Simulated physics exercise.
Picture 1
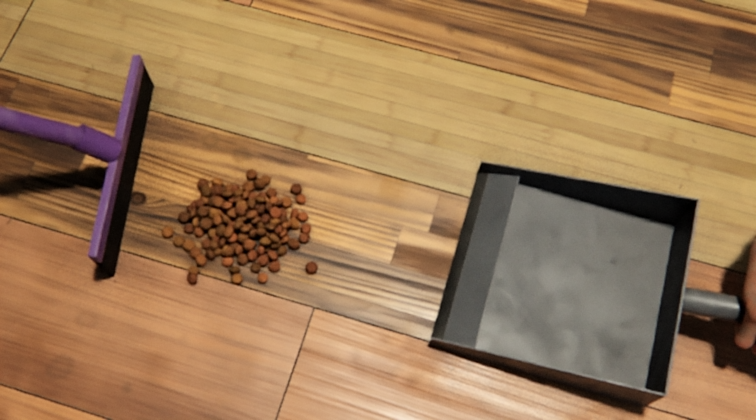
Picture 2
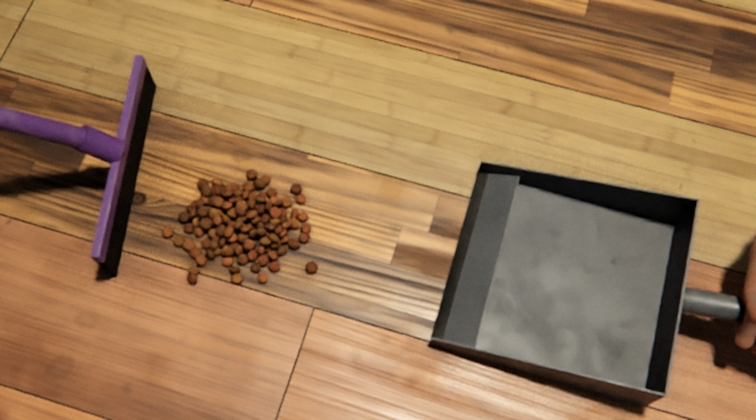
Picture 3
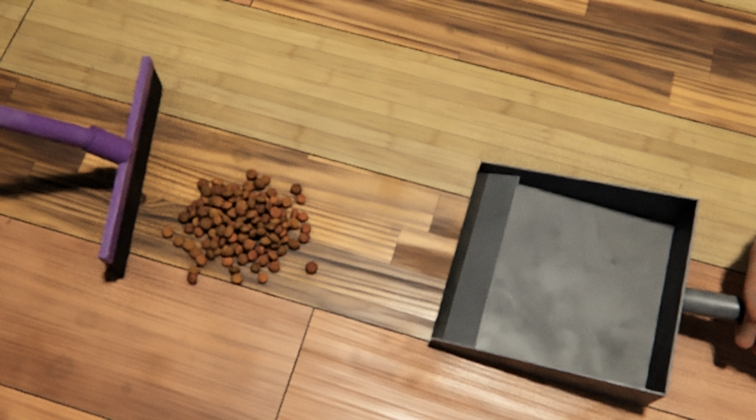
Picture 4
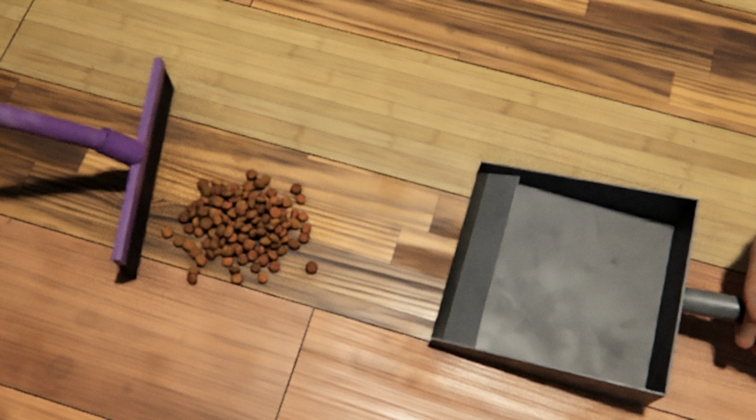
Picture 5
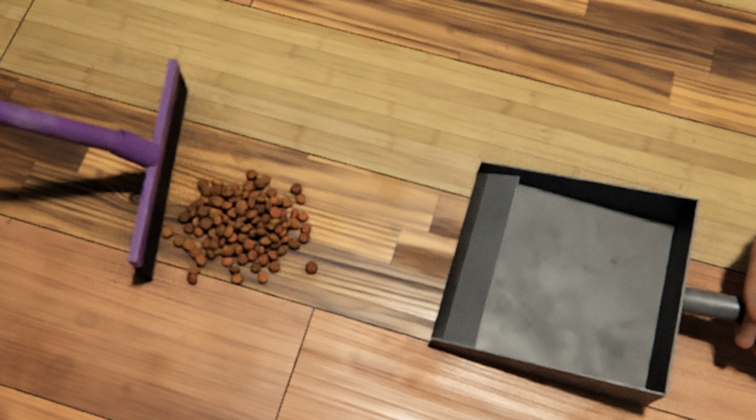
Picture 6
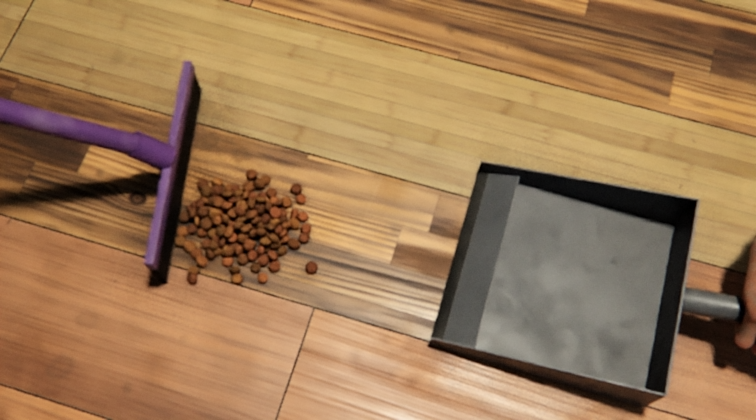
Purple squeegee-like blade sliding slowly right across a wood floor to the edge of a kibble pile, a hand beside the still dustpan.
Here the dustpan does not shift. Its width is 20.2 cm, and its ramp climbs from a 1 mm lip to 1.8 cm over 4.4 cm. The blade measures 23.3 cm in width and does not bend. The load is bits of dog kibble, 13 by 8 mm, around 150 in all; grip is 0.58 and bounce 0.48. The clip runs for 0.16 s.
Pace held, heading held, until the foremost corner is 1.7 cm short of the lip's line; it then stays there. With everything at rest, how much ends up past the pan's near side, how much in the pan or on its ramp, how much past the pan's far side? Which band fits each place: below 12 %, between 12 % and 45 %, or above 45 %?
Bands: Past the pan's near side below 12 %; in the pan or on its ramp between 12 % and 45 %; past the pan's far side below 12 %.
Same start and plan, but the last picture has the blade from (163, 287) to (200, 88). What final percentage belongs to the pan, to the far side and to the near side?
Per cent by place - pan 10, far side 0, near side 15.
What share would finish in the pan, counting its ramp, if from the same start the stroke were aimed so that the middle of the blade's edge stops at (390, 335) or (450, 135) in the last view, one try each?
The two tries give roughly 0 and 15 %.
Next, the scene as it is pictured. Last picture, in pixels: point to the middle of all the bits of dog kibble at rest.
About (449, 244).
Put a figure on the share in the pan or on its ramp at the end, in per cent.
Roughly 25 %.
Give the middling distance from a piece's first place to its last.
I'd put it near 22 cm.
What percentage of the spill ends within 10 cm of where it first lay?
5 percent, roughly.
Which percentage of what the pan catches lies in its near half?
Estimate: Close to 60 %.
Then, 0.27 s after the last picture, middle of the blade 17 cm from the lip; 0 % over the lip, far side 0 %, near side 5 %.
Then, 0.44 s after the last picture, middle of the blade 9 cm from the lip; 0 % over the lip, far side 0 %, near side 5 %.
Then, 0.74 s after the last picture, middle of the blade 4 cm from the lip; 25 % over the lip, far side 0 %, near side 5 %.
In the end, near side 5 %, pan 25 %, far side 0 %, in front of the lip or behind the blade 70 %.
